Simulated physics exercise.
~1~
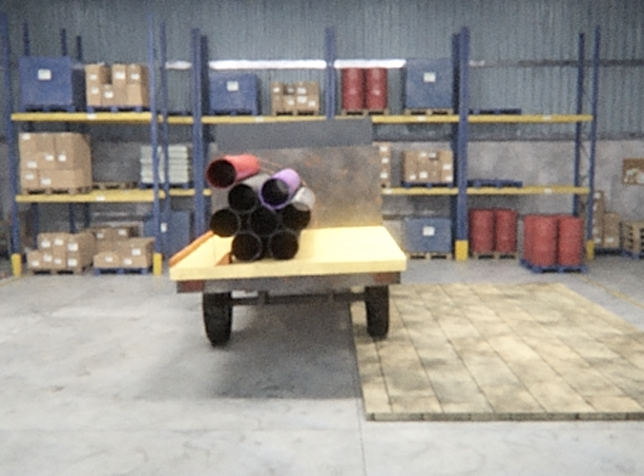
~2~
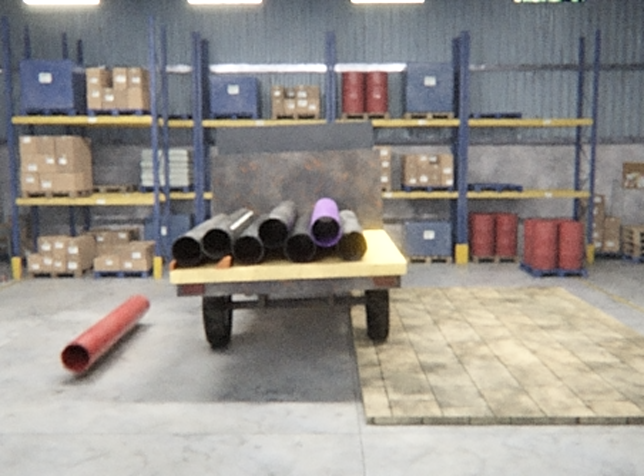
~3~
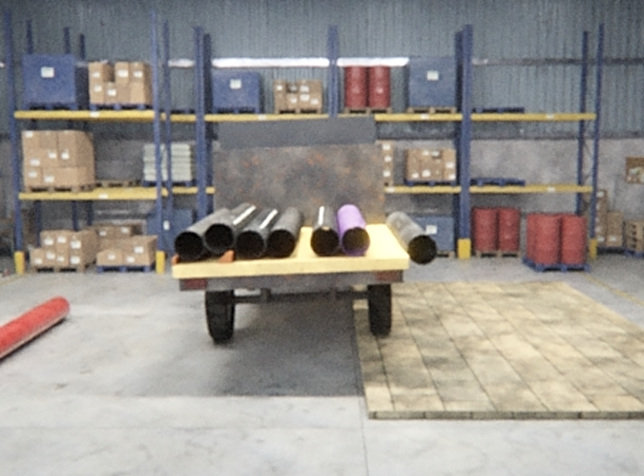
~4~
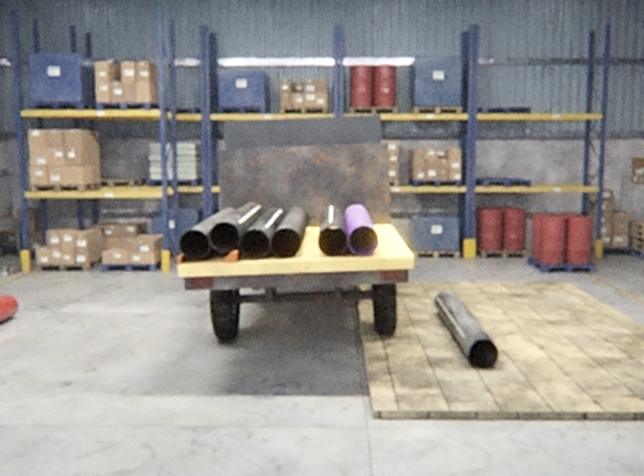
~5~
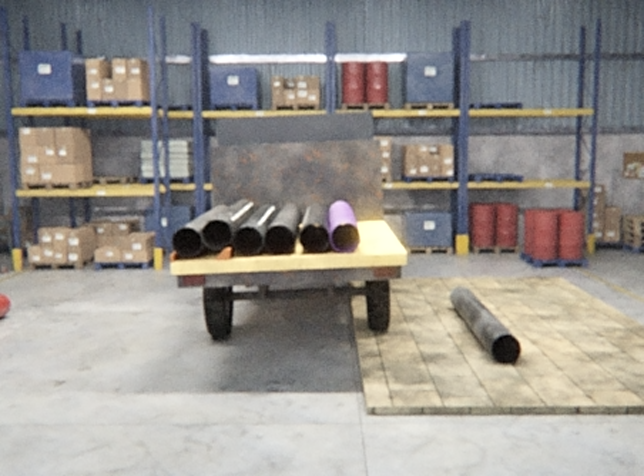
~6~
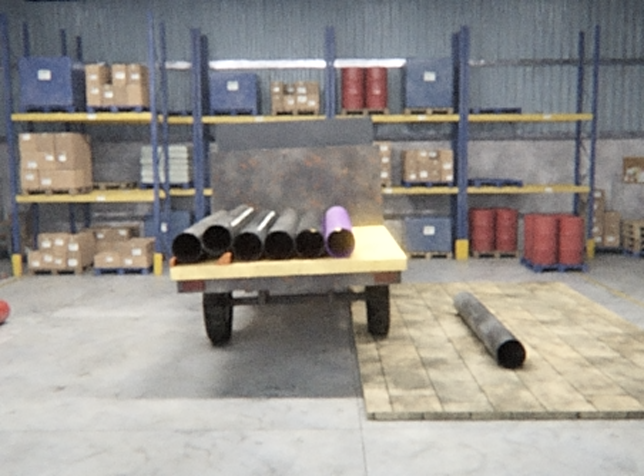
In a warehouse, stacked pipes spread across a truck bed as a red and a black one roll off opposite sides.
